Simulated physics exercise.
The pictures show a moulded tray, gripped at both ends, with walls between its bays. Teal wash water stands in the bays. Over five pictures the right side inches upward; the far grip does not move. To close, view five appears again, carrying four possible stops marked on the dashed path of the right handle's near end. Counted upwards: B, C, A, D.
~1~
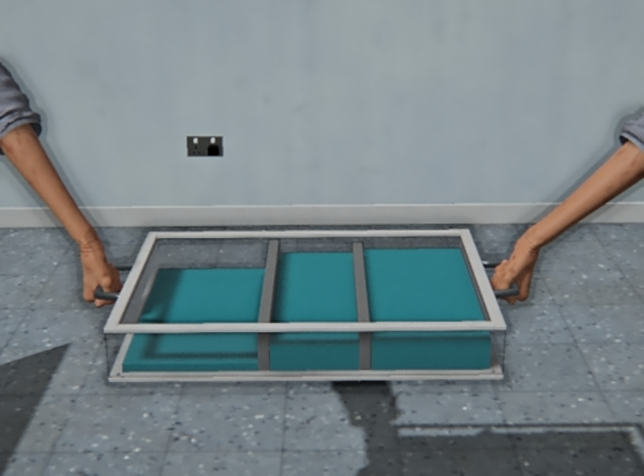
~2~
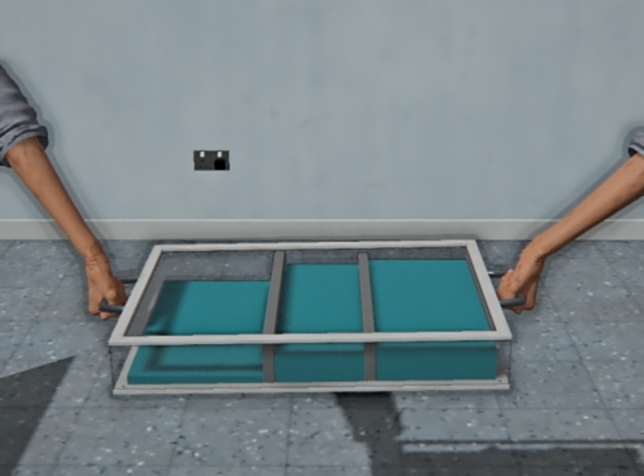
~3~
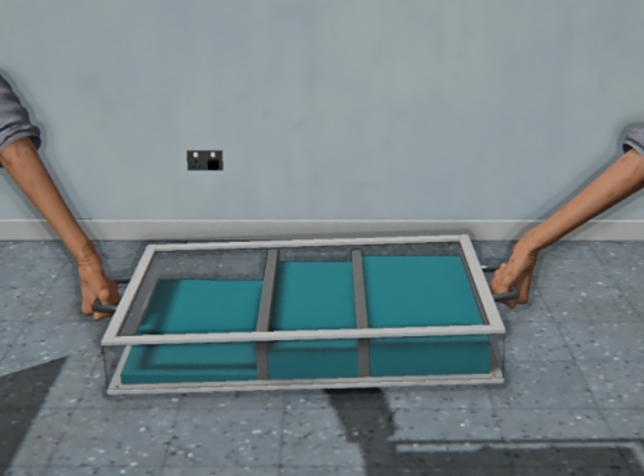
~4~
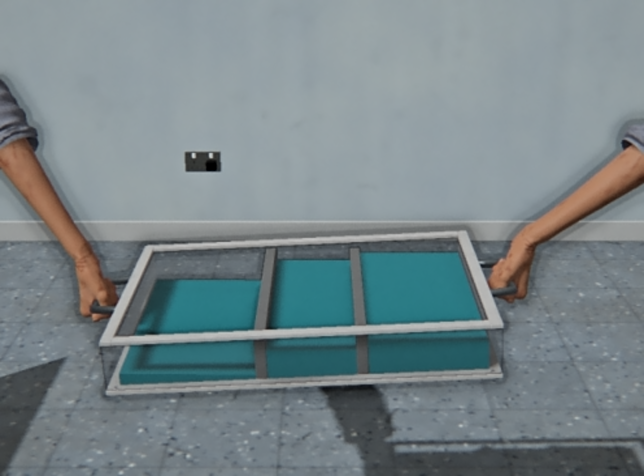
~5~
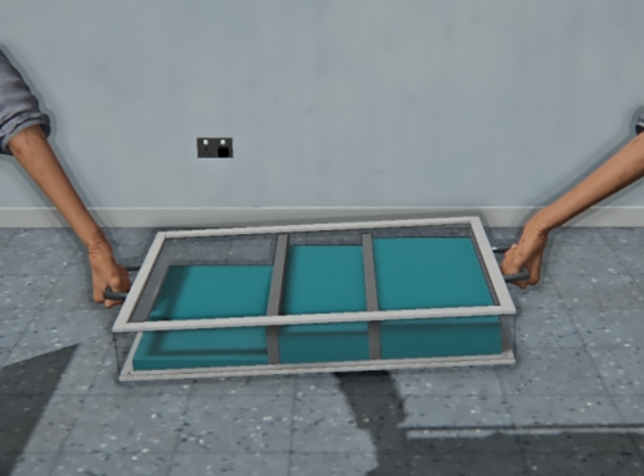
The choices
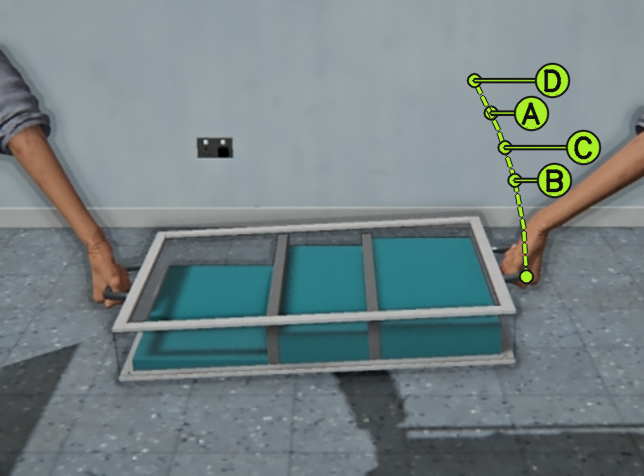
Two hands, reaching in from either side in rolled grey sleeves, grip a clear, pale-rimmed tray and tilt it slightly down to the left. Seen from the front and a little above, it sits over a speckled grey tiled floor before a pale blue wall with a dark socket. Teal liquid stays in its three bays, shallowest at left, as the view shifts slightly.
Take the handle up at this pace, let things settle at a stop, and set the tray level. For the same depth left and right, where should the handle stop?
It is C.
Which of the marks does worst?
That would be D.
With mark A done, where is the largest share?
It is the left one.
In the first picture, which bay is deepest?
The right bay.
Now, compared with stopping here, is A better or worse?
It is better.
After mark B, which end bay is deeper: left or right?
The right end bay.
In lime, A at (491, 113); B at (514, 180); C at (505, 147); D at (474, 80).
Choosing A, the left end bay stands a little deeper than the other; about 11 % goes over the rim.
Choosing B, the right end bay stands much deeper than the other; nothing spills.
Choosing C, the two end bays stand about equally deep; nothing spills.
Choosing D, the left end bay stands a little deeper than the other; about 27 % goes over the rim.
